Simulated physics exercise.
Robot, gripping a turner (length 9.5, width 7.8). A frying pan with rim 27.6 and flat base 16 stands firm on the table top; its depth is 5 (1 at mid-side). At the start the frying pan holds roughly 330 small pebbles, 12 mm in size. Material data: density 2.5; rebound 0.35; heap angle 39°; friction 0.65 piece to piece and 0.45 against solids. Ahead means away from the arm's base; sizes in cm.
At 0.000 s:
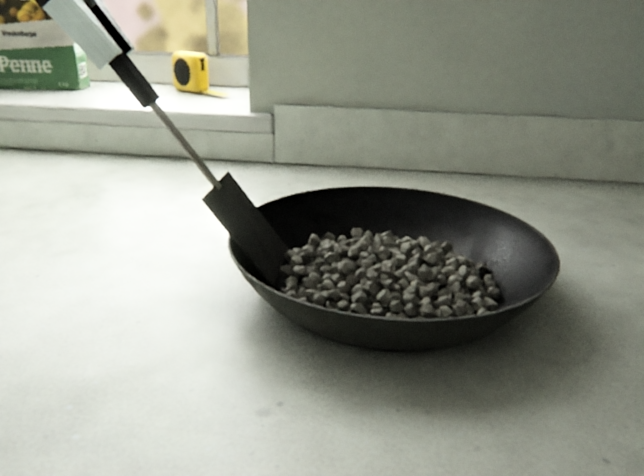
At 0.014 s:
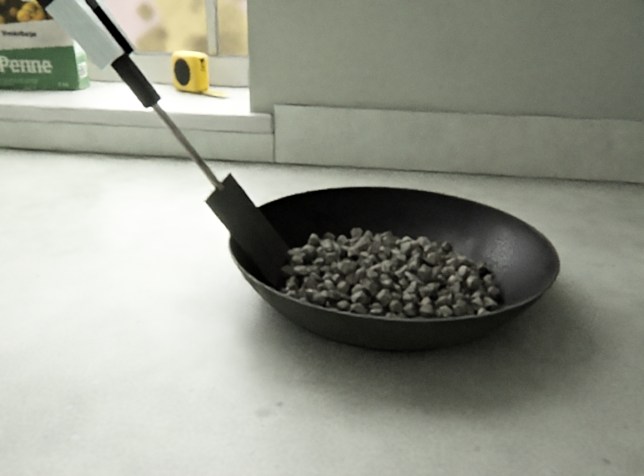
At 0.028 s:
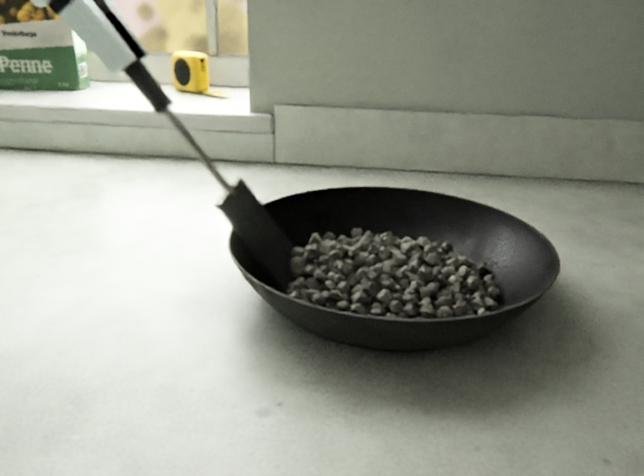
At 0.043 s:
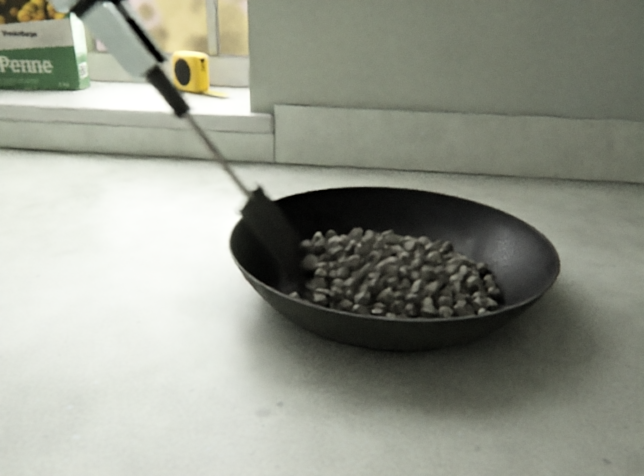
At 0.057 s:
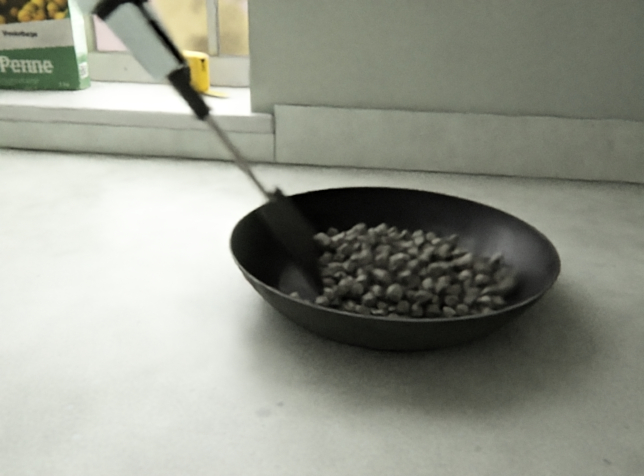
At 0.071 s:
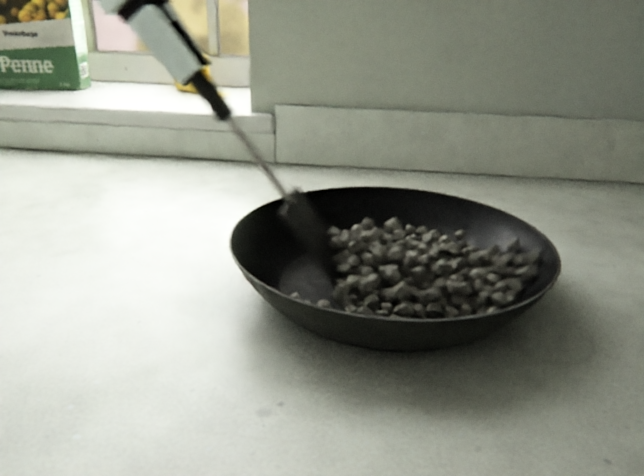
The footage shows a turner held at a slant in a dark frying pan of small pebbles on a pale table top; after barely moving, it sweeps right, pushing the pebbles toward the pan's right side.
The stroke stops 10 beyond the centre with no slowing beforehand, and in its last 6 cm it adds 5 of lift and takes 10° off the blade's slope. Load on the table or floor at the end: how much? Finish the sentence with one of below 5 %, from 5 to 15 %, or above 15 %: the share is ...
The share is above 15 %.
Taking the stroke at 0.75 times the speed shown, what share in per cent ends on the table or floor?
Roughly 20 per cent.
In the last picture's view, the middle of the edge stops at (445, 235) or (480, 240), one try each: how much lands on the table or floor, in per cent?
Some 10 and 15 per cent.
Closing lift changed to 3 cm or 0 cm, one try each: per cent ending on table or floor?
Roughly 35 per cent, then 35 per cent.
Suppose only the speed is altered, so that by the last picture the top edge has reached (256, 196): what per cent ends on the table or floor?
Roughly 20 per cent.
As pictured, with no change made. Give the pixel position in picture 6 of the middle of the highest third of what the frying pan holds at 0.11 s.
Roughly pixel (449, 259).
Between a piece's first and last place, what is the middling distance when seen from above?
Somewhere around 8 centimetres, I'd say.
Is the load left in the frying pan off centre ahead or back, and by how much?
Ahead of centre, near 4.5 centimetres.
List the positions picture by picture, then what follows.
The first picture shows turner top edge at (216, 184), sloping 53°; upper third of the load around (380, 268), from x 285 to 495, top at y 235; 330 in the frying pan.
The second picture shows turner top edge at (218, 185), sloping 53°; upper third of the load around (380, 268), from x 285 to 495, top at y 235.
The third picture shows turner top edge at (229, 190), sloping 53°; upper third of the load around (377, 266), from x 295 to 495, top at y 235.
The fourth picture shows turner top edge at (248, 195), sloping 53°; upper third of the load around (372, 263), from x 295 to 495, top at y 235.
The fifth picture shows turner top edge at (268, 197), sloping 53°; upper third of the load around (392, 261), from x 295 to 515, top at y 230.
The sixth picture shows turner top edge at (289, 199), sloping 53°; upper third of the load around (410, 258), from x 295 to 535, top at y 225; 330 in the frying pan.
By 0.11 s, sloping 53°, highest piece 8 above the table; 329 in the frying pan, 1 on the blade or in flight.
By 0.14 s, sloping 51°, highest piece 10 above the table; 324 in the frying pan, 6 on the blade or in flight.
By 0.36 s, sloping 43°, highest piece 22 above the table; 236 in the frying pan, 53 on the table or floor, 41 on the blade or in flight.
By 1.41 s, sloping 43°, highest piece 4 above the table; 236 in the frying pan, 94 on the table or floor.
Final count, 236 in the frying pan, 94 on the table or floor. That is 28 % on the table or floor.
